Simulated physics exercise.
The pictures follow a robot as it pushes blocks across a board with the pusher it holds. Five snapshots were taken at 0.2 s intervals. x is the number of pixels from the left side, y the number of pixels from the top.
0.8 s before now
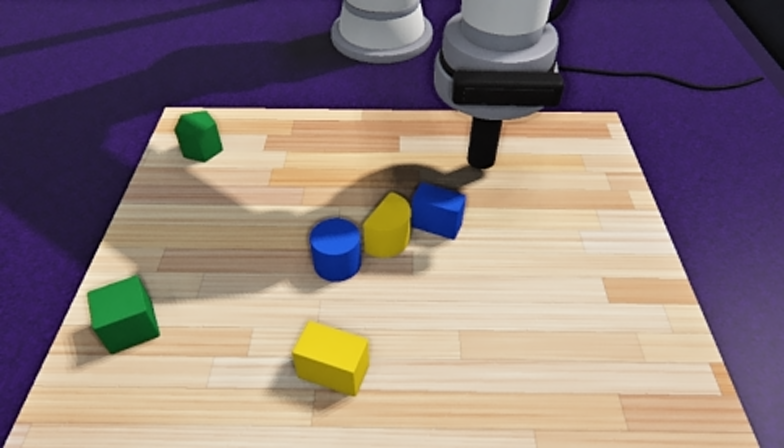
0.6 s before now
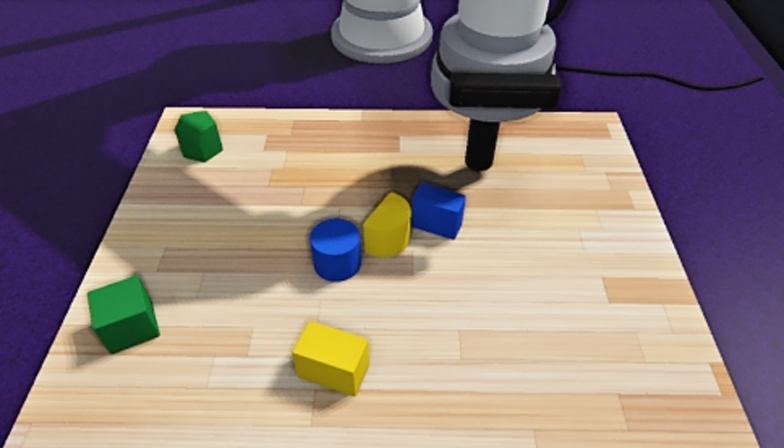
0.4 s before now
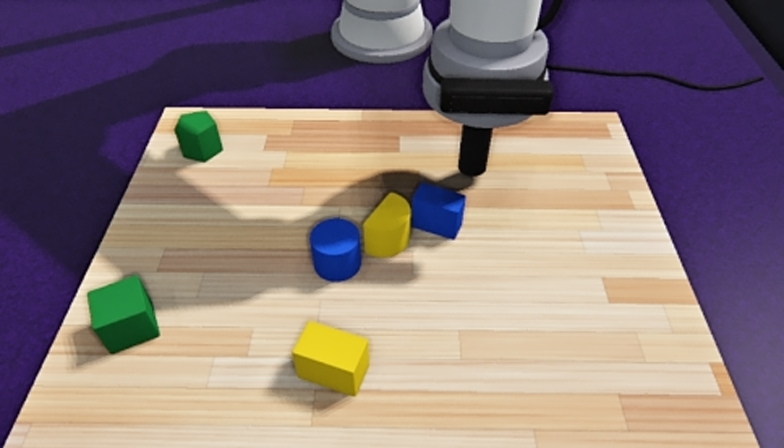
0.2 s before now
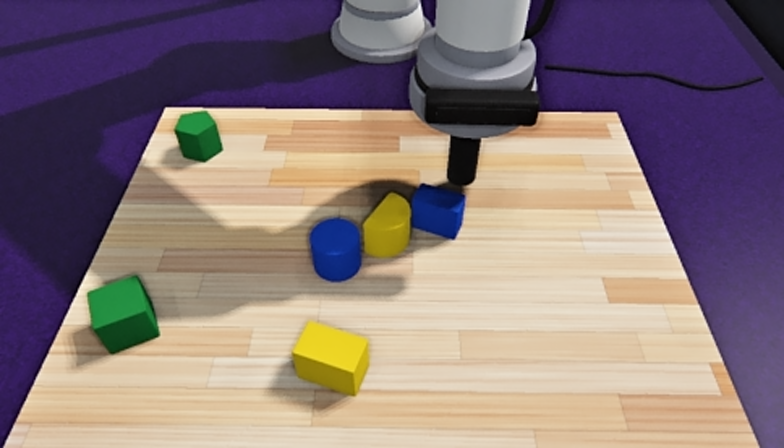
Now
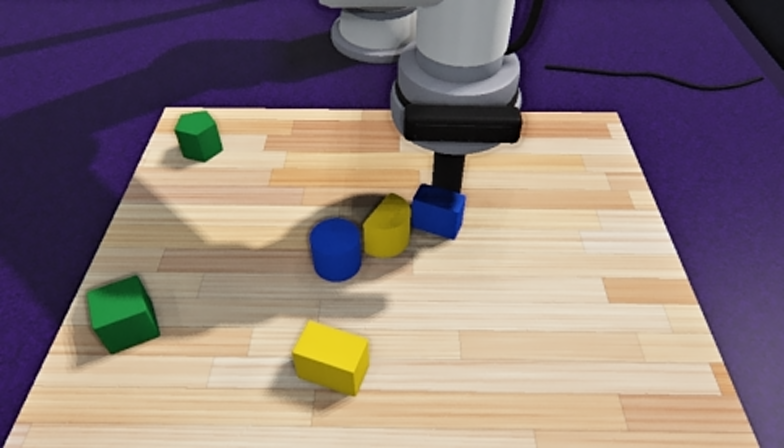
A robot arm with a black pusher starts at the upper right of a wooden board, barely shifting at first. It then moves down and to the left until its tip is right beside the blue oblong block, while the blue, yellow and green blocks all stay still.
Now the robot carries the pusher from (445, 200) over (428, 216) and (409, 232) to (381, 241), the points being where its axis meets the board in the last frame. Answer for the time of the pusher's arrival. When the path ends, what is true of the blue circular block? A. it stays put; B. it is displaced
B (it is displaced)
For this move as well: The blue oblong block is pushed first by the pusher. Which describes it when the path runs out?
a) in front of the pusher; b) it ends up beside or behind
b: It ends up beside or behind.
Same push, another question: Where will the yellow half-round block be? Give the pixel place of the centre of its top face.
I expect it at (352, 235).
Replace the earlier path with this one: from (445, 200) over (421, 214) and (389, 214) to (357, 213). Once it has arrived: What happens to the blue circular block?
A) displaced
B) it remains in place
I choose B.
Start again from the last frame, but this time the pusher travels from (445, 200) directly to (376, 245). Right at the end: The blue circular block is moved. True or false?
The statement is true.
On the path given first. Halfway along, pusher at (419, 216); yellow half-round block at (387, 214); blue oblong block at (435, 218), turned 30° anticlockwise.
At the end, pusher at (381, 232); blue circular block at (301, 254); yellow half-round block at (352, 235), turned 10° anticlockwise; blue oblong block at (434, 223), turned 45° anticlockwise.
